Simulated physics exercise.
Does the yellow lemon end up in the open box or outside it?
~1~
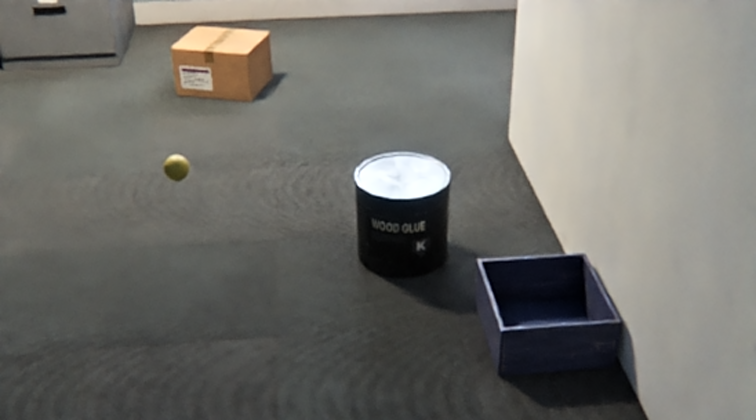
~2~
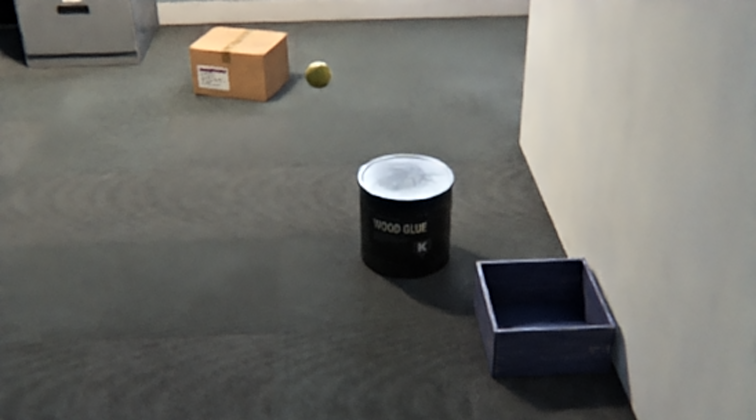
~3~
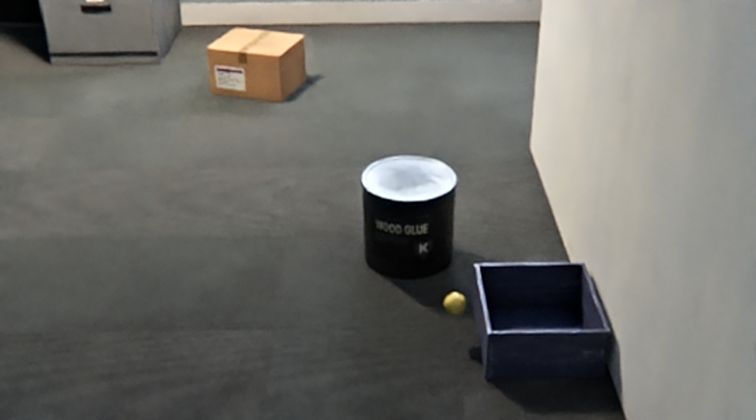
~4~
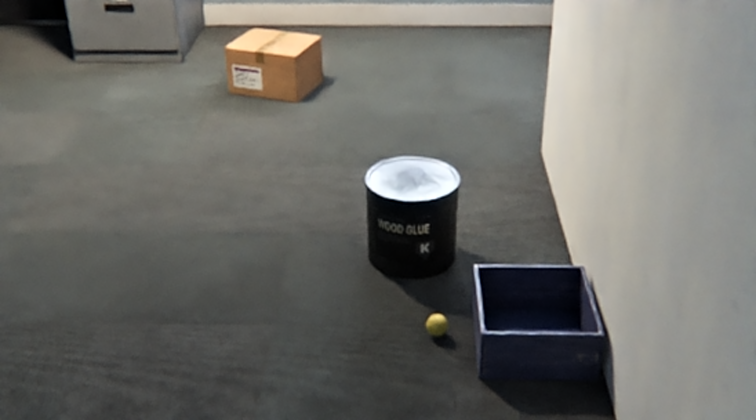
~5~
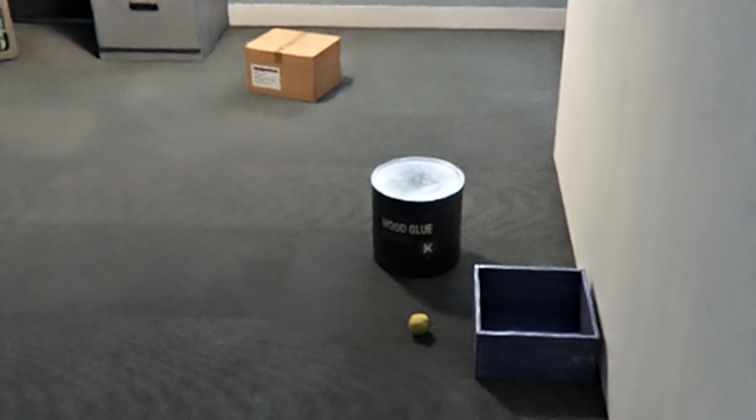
The yellow lemon ends up outside the open box, on the floor to its left.
